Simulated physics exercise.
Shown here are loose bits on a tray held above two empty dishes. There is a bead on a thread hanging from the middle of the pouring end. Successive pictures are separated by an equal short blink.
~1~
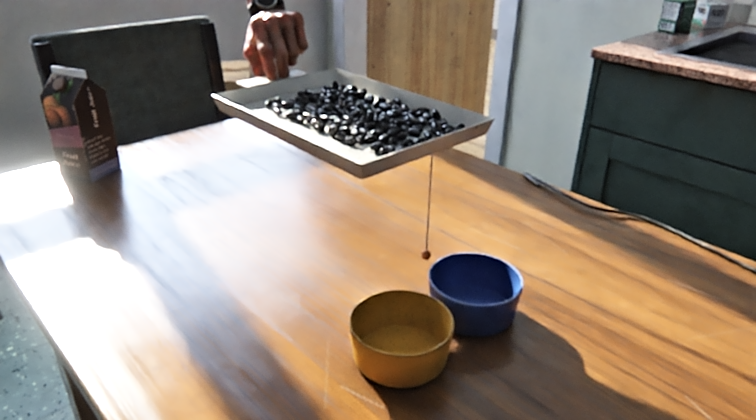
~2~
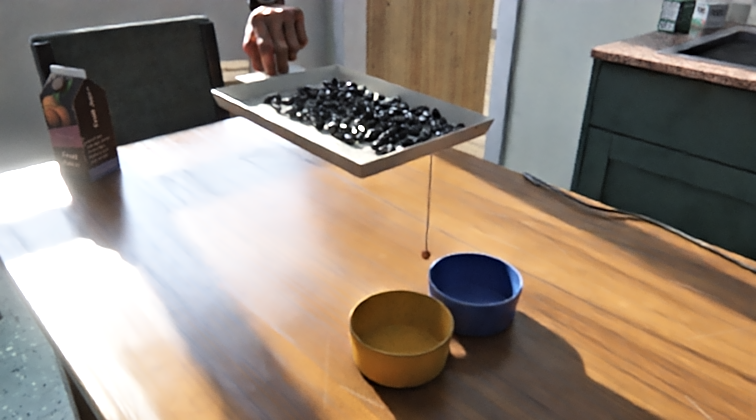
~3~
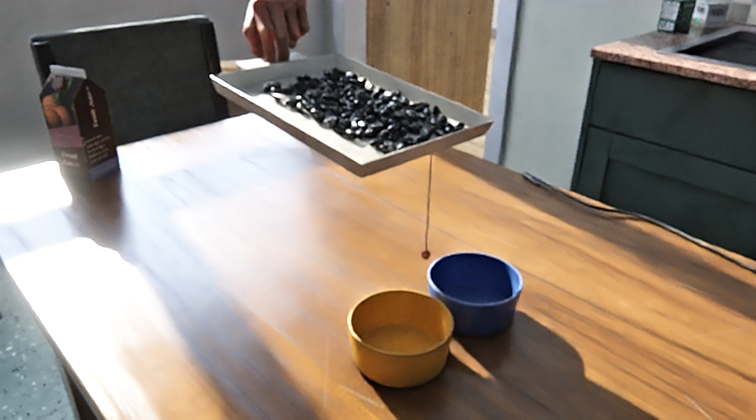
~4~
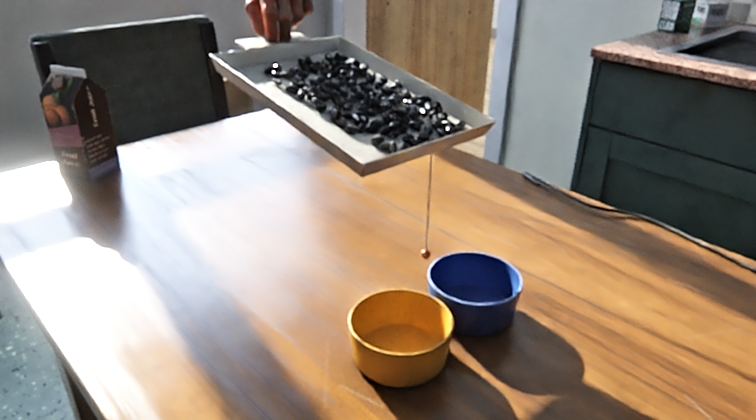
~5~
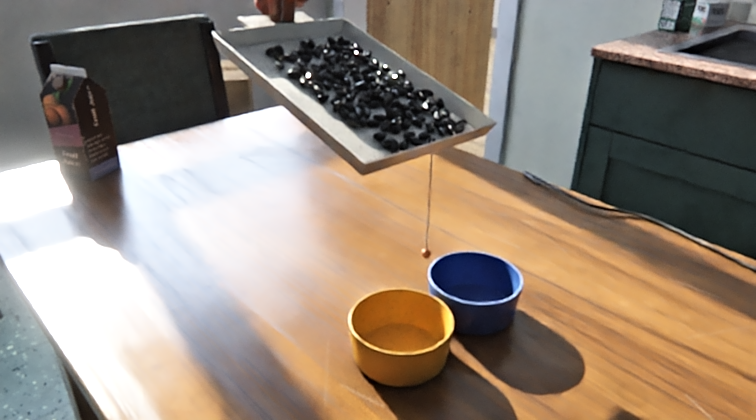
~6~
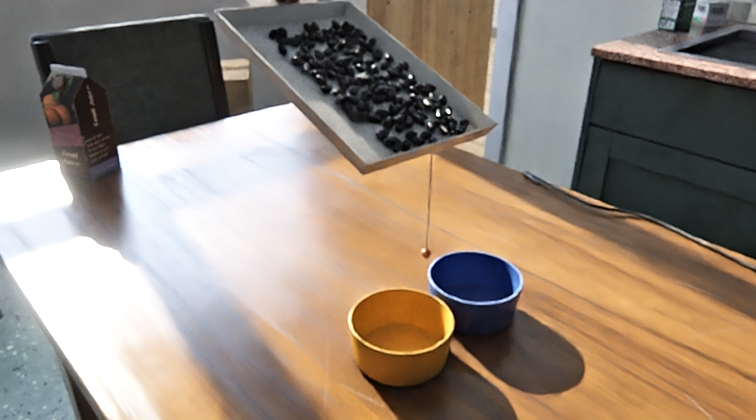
The clip opens on a level tray of black beans held by a hand above a wooden table, with a bead hanging over a yellow dish and a blue one. The hand raises the tray's far end, tilting it gradually, then more steeply, as the hand leaves view and the dishes stay empty.
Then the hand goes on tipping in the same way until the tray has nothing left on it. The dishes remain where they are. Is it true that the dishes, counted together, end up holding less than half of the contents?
No, the bulk is caught.
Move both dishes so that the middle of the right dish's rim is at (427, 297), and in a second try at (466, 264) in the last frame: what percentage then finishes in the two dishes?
About 30% on the first try and 60% on the second.
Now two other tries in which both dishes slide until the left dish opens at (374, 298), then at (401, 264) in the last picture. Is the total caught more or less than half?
At place one the minor share; at place two the minor share.
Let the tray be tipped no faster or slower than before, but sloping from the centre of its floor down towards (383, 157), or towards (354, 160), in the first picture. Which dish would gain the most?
Record: Try 1, the dish at the left; try 2, the dish at the left.
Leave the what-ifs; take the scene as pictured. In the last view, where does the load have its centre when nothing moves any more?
Close to (485, 308) in the last view.
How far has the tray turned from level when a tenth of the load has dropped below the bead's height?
Around 85°, give or take.
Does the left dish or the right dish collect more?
That would be the right of the two, then.
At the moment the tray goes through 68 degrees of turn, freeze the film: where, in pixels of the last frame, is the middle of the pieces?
Near the pixel (436, 111).
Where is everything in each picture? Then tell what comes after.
In the first picture, corners of the pouring end at (362, 160) and (487, 118), level; middle of the load at (360, 114), black beans; left dish at (438, 361); right dish at (511, 312); bead on its thread at (426, 255).
In the second picture, corners of the pouring end at (362, 160) and (487, 118), level; middle of the load at (360, 112).
In the third picture, corners of the pouring end at (363, 160) and (487, 119), tipped barely, level across its low end; middle of the load at (360, 105).
In the fourth picture, corners of the pouring end at (365, 159) and (489, 120), tipped a little, level across its low end; middle of the load at (361, 96).
In the fifth picture, corners of the pouring end at (367, 159) and (490, 121), tipped clearly, level across its low end; middle of the load at (364, 86).
In the sixth picture, corners of the pouring end at (368, 159) and (491, 122), tipped clearly, level across its low end; middle of the load at (367, 76); left dish at (438, 360); right dish at (511, 311).
Soon after the last picture, tray tipped steeply; nearly all on the tray; a stray few in the air.
A little later, tray tipped past a quarter turn; a stray few on the tray; a small part in the left dish; about half in the right dish; about a quarter outside both; about a quarter in the air.
Later still, tray tipped past a quarter turn; about a quarter in the left dish; about half in the right dish; about a third outside both.
At rest, tray tipped past a quarter turn; about a quarter in the left dish; about half in the right dish; about a third outside both.
